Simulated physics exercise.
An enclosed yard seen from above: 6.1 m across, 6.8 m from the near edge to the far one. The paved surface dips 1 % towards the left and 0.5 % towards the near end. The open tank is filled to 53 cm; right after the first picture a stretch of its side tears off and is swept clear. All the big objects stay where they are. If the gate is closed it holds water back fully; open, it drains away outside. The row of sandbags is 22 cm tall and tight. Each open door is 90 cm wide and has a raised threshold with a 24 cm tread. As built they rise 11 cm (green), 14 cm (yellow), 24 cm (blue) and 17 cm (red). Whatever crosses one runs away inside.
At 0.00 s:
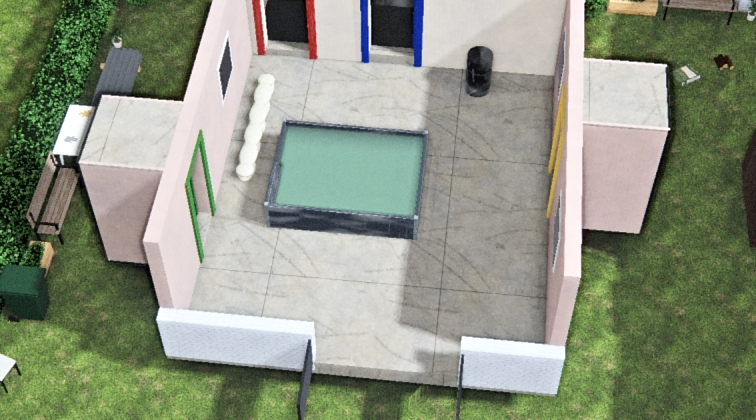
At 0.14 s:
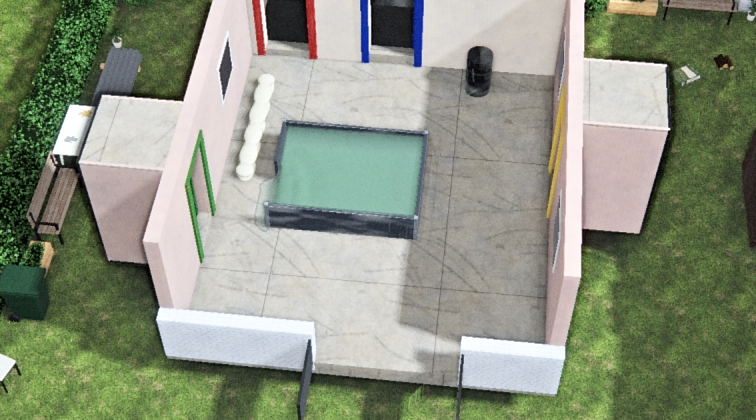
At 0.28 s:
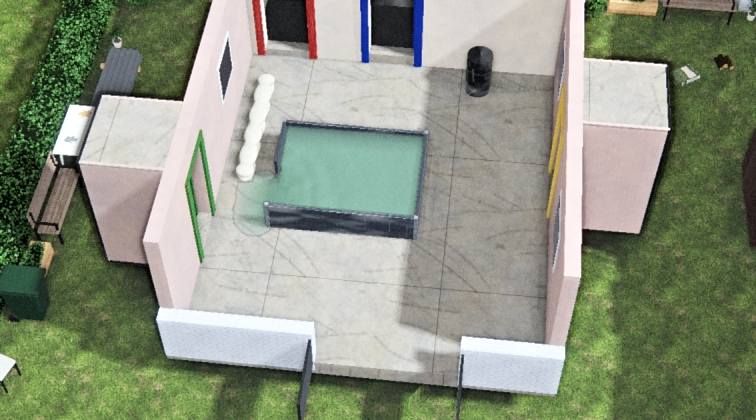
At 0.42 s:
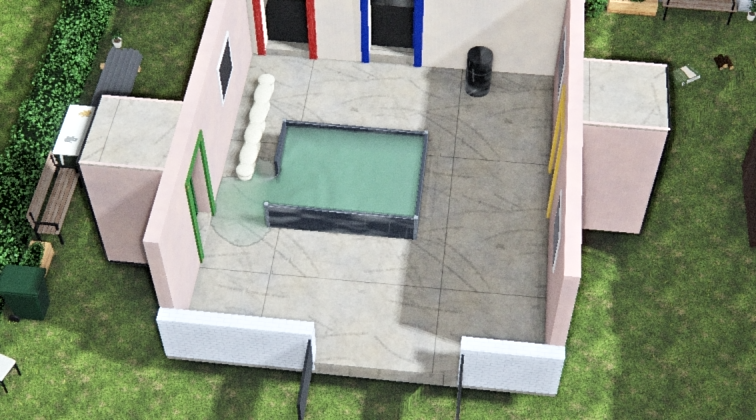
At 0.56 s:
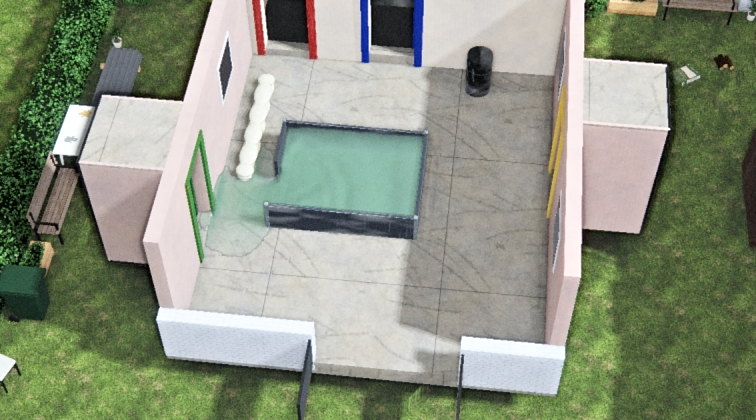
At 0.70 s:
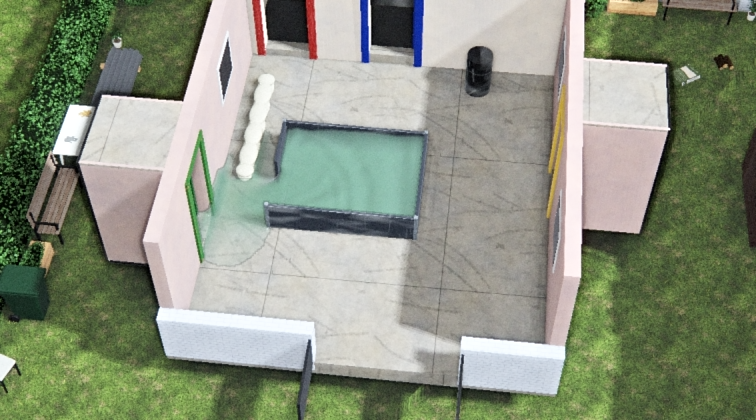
Pale green water lies still in a dark-edged open tank at the centre of a paved, pink-walled yard, seen from high above by an unmoving camera. Red and blue doors stand at the back, a green one on the left and yellow on the right, with grass outside. The tank's left side opens near its front corner, and water pours out, spreading thinly across the paving towards the green door.
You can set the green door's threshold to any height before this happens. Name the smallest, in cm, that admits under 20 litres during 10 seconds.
At least 30 cm or so.
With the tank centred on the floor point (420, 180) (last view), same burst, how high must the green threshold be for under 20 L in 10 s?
About 21 cm.
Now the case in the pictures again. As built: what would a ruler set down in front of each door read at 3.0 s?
Depths in cm: Green 25, yellow 0, blue 0, red 14.
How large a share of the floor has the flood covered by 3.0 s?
About 25 per cent.
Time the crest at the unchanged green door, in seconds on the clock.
At about 1.8 s.
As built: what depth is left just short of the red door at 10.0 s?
Some 6.5 cm.
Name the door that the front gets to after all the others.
It is the yellow one.
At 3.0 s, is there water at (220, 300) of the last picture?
It is under water.
After 1.4 s water covers 10 % of the floor, deepest (42 cm) near (216, 204); 29 cm at the green door, 39 litres in over its 11 cm threshold.
After 3.0 s water covers 25 % of the floor, deepest (38 cm) near (252, 58); 25 cm at the green door, 198 litres in over its 11 cm threshold.
After 10.0 s water covers 95 % of the floor, deepest (14 cm) near (214, 212); 11 cm at the green door, 337 litres in over its 11 cm threshold.
At the green door as built, the water arrived by 0.6 s and peaked near 30 cm at 1.8 s.
Run again over the same 10 s with other heights there, 48 litres in over 25.5 cm, 7 litres over 34 cm. The limit of 20 litres is kept from about 30 cm up.
